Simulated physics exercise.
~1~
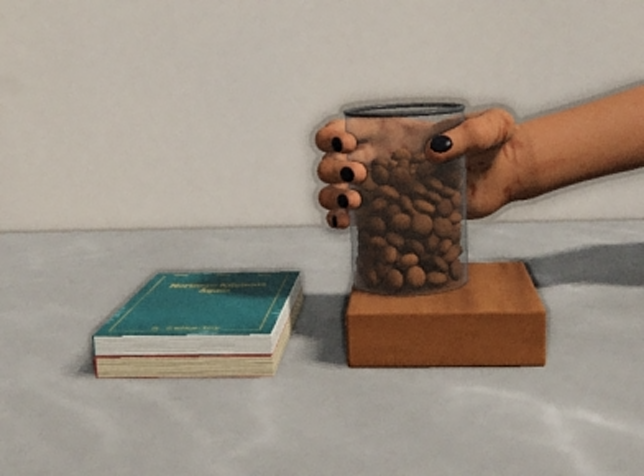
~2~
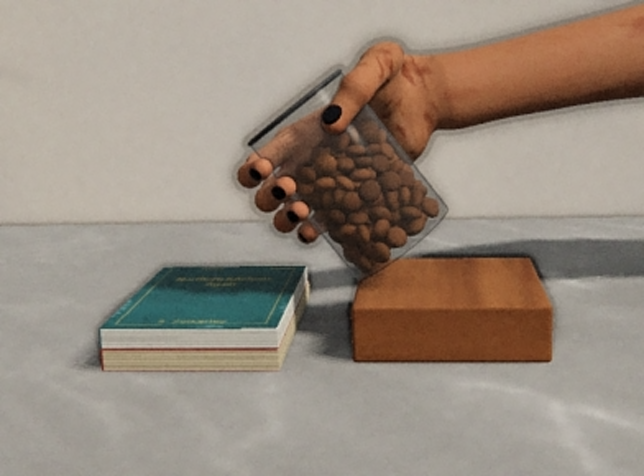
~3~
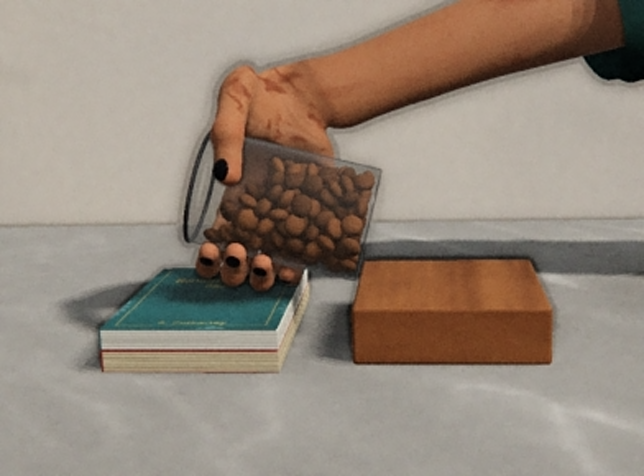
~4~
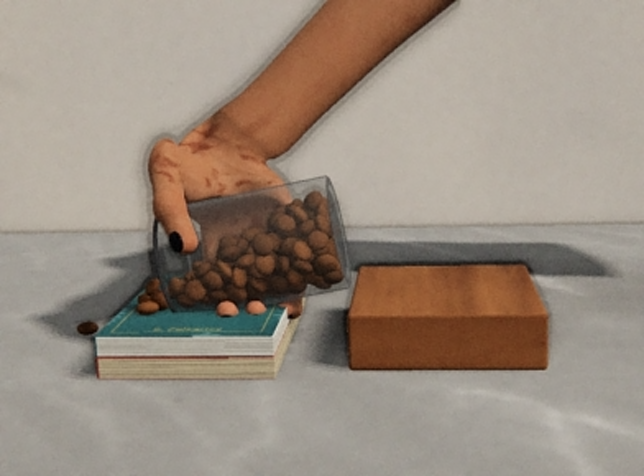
Clear tub of brown kibble being lifted off a wooden block by a hand, tipped left onto stacked books, spilling a few pieces.
